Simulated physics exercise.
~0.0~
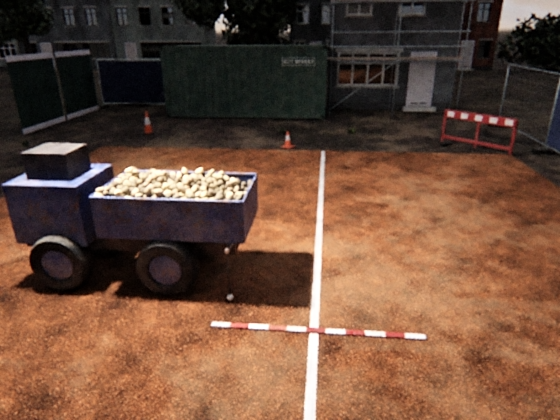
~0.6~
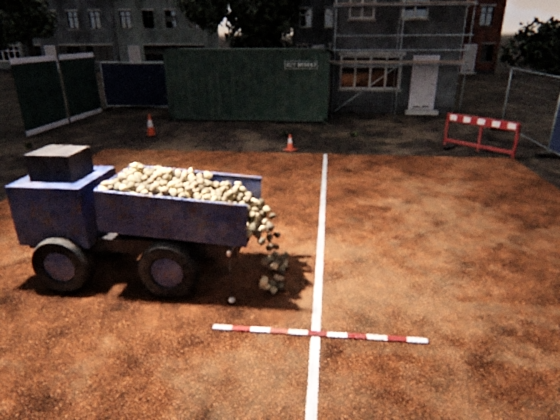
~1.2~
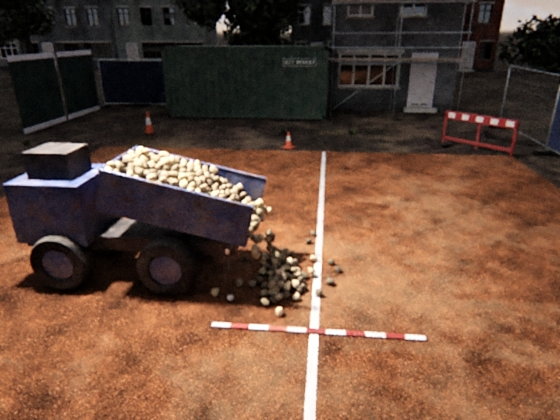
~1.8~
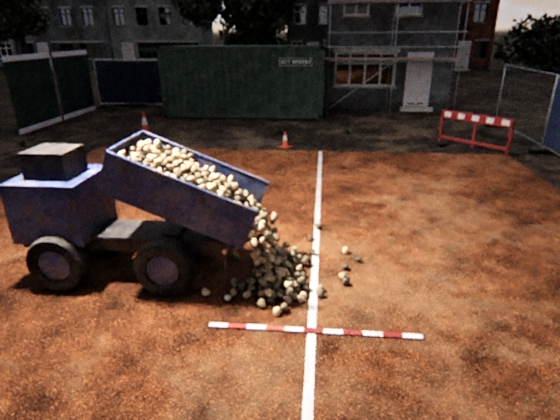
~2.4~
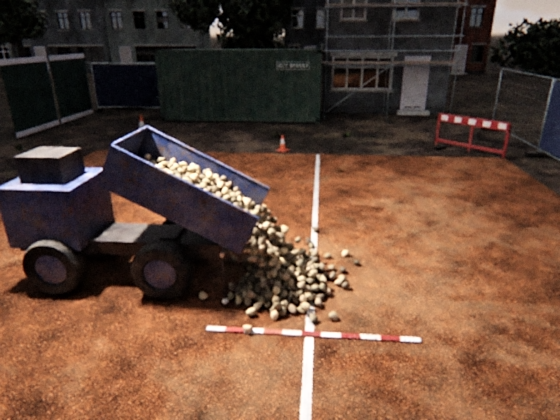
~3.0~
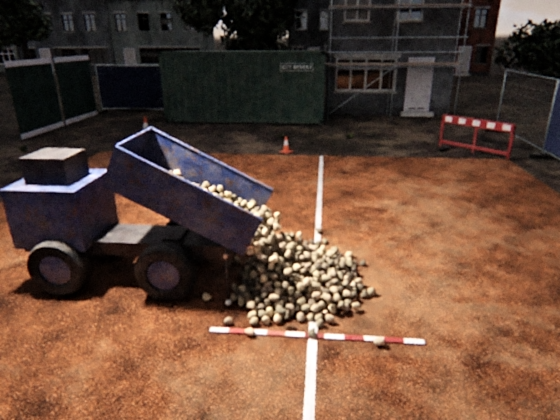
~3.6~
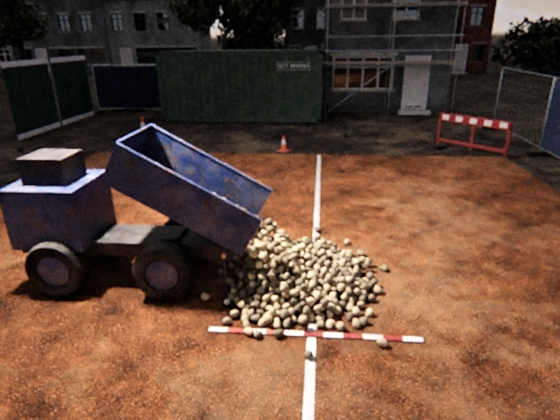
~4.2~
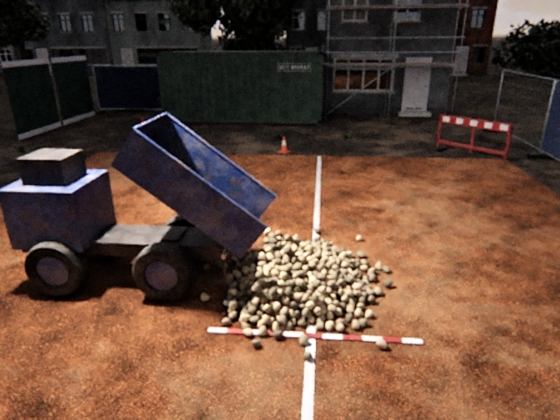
On a patch of reddish-brown ground before a green container, a fence and scaffolded buildings, a blue tipper truck stands with its body full of pale rounded stones. Stones begin spilling off the open right end while the body still looks level. The body then tilts up, and the load slides down into a heap that spreads rightward across a white line and toward a red-and-white staff. The tilt pauses as the last stones slip out, then grows steeper. Finally the raised body looks empty, with most of the heap left of the line and a smaller share past it.
